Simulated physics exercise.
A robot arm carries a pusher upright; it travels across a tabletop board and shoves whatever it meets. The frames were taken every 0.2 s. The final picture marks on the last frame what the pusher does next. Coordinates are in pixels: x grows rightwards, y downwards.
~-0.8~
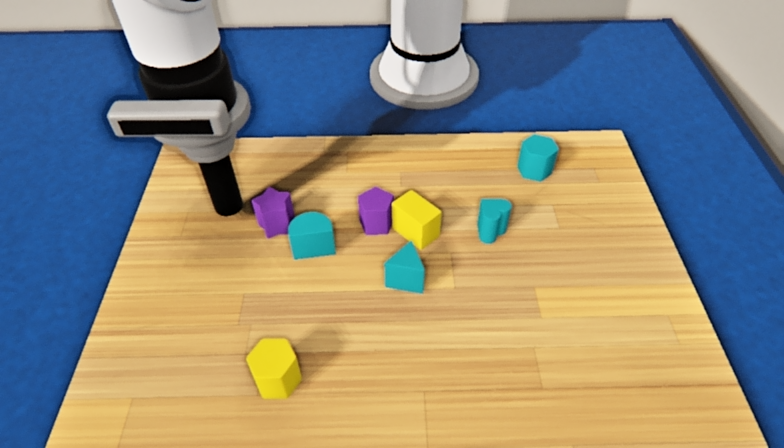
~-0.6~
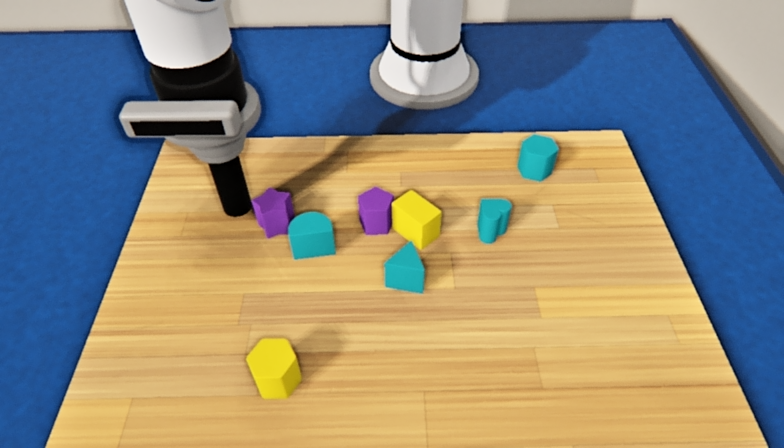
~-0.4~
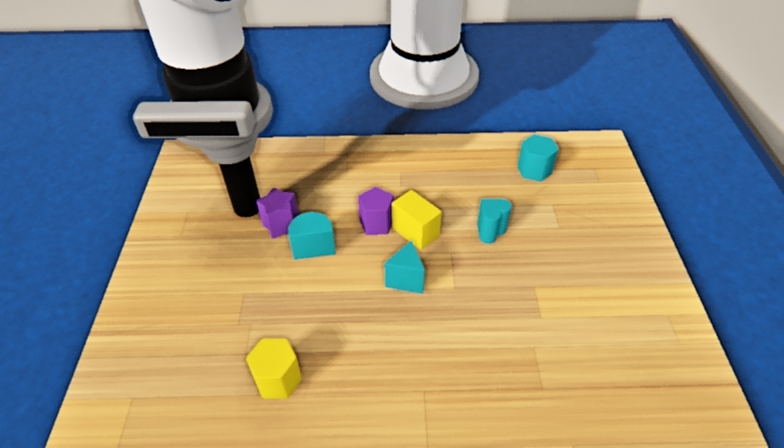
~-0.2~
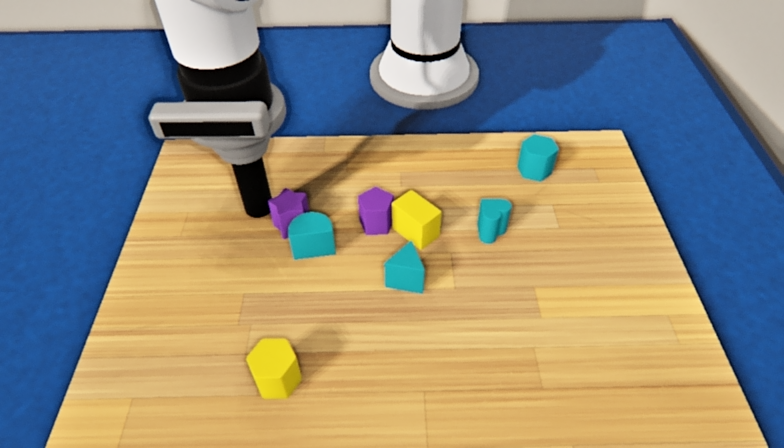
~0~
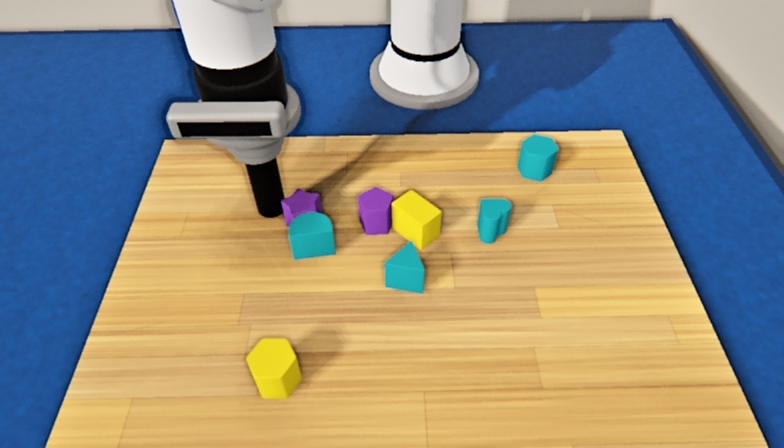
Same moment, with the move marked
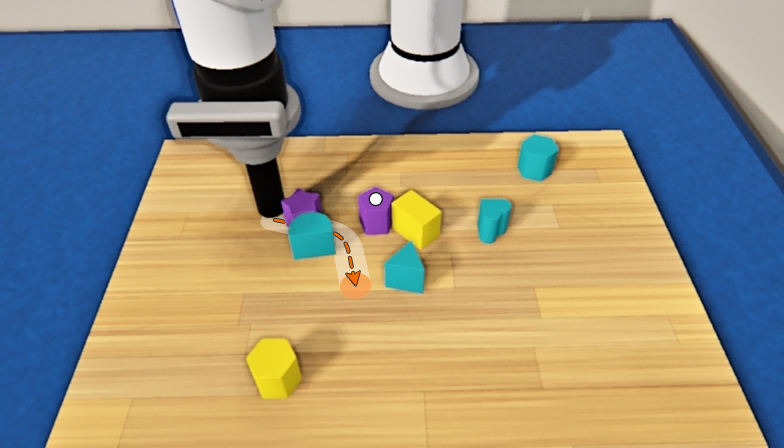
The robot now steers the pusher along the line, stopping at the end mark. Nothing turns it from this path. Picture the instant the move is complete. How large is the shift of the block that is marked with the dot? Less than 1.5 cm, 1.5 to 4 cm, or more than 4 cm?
I'd go with 1.5 to 4 cm for this block.
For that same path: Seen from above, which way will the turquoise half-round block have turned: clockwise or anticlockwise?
Short answer: Clockwise.
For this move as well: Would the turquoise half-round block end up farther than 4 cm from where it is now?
My answer is yes.
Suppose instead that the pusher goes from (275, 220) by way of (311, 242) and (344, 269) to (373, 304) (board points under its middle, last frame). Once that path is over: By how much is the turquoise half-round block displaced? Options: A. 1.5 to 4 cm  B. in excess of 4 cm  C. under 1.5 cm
B: In excess of 4 cm.
Path on the board, from (275, 220) through (317, 228) and (348, 249) to (356, 286); the dot is on the purple five-sided block.
What follows on the original path. One third of the way, pusher (317, 217); purple star-shaped block (347, 206), turned 25° anticlockwise; turquoise half-round block (323, 232), turned 30° clockwise.
Two thirds of the way, pusher (347, 238); purple star-shaped block (374, 214), turned 65° anticlockwise; turquoise half-round block (325, 246), turned 70° clockwise; purple five-sided block (393, 194), turned 35° anticlockwise; yellow oblong (428, 204), turned 35° clockwise.
At the end, pusher (355, 274); purple star-shaped block (374, 214), turned 65° anticlockwise; turquoise half-round block (318, 271), turned 135° clockwise; purple five-sided block (393, 194), turned 35° anticlockwise; yellow oblong (428, 204), turned 35° clockwise.
